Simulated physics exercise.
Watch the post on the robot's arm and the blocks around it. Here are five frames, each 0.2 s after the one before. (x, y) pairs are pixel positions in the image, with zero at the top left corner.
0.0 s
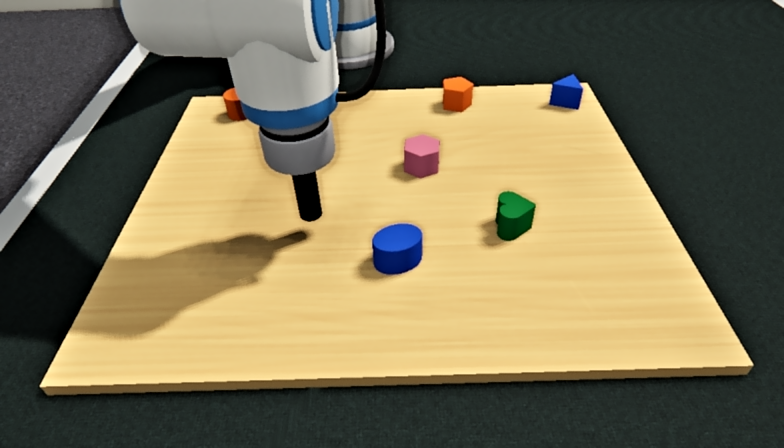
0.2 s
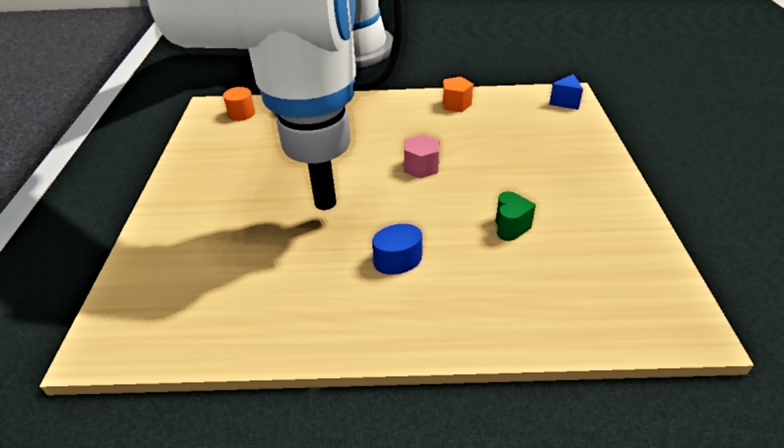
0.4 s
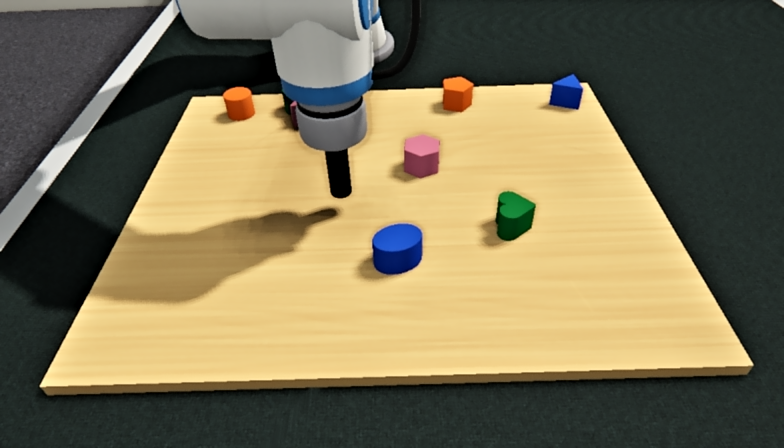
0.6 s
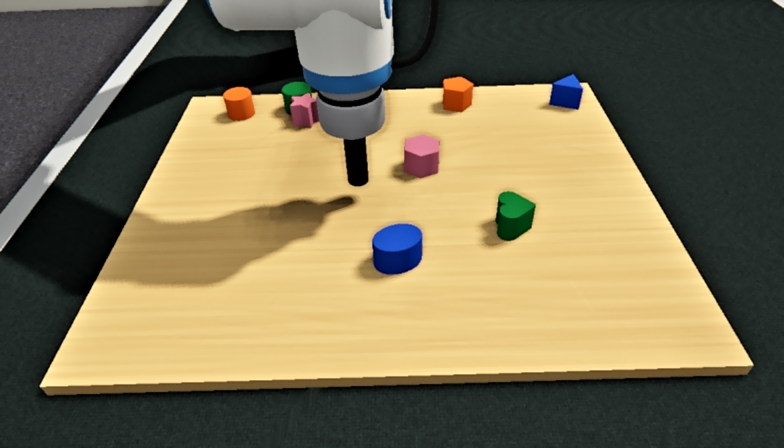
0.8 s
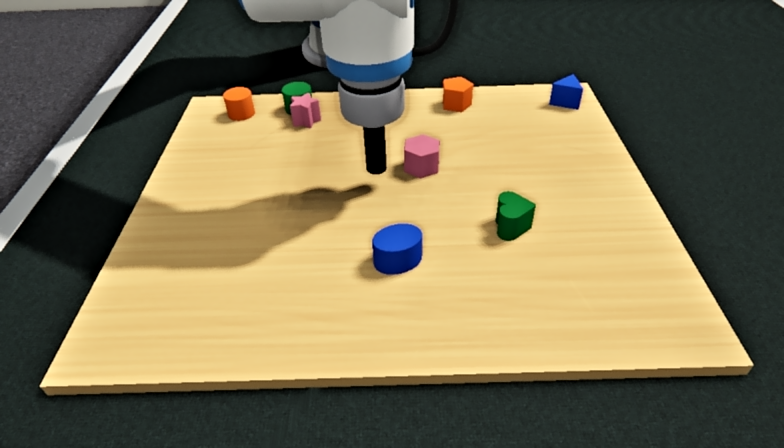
The clip opens with a white and blue robot arm holding a black post over a wooden board scattered with colourful blocks. The arm moves steadily right and toward the back, uncovering green and pink blocks behind it, until the post is just left of the pink hexagon, while the blocks stay still.
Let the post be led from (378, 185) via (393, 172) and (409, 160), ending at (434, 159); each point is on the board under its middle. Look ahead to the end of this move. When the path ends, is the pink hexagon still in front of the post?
Yes
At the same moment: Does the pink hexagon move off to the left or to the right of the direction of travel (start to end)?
It's set to shift right.
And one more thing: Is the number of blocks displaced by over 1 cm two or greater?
No, it doesn't check out.
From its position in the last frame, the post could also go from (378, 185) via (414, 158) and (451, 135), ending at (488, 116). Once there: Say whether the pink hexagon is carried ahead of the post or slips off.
Once the path is finished, the pink hexagon lies beside or behind the post.
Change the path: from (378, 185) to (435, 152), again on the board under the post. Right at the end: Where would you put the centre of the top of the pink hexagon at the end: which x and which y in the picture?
It comes to (461, 134).
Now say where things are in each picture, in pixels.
In the first picture, tip of the post at (311, 215), middles of tops, pink hexagon at (422, 144).
In the second picture, post at (326, 204), nothing pushed.
In the third picture, post at (341, 192), nothing pushed.
In the fourth picture, post at (358, 181), nothing pushed.
In the fifth picture, post at (377, 169), pink hexagon at (422, 144).
What follows on the original path. Halfway along, post at (400, 149); pink hexagon at (428, 143).
At the end, post at (434, 143); pink hexagon at (462, 141), turned 30° clockwise.
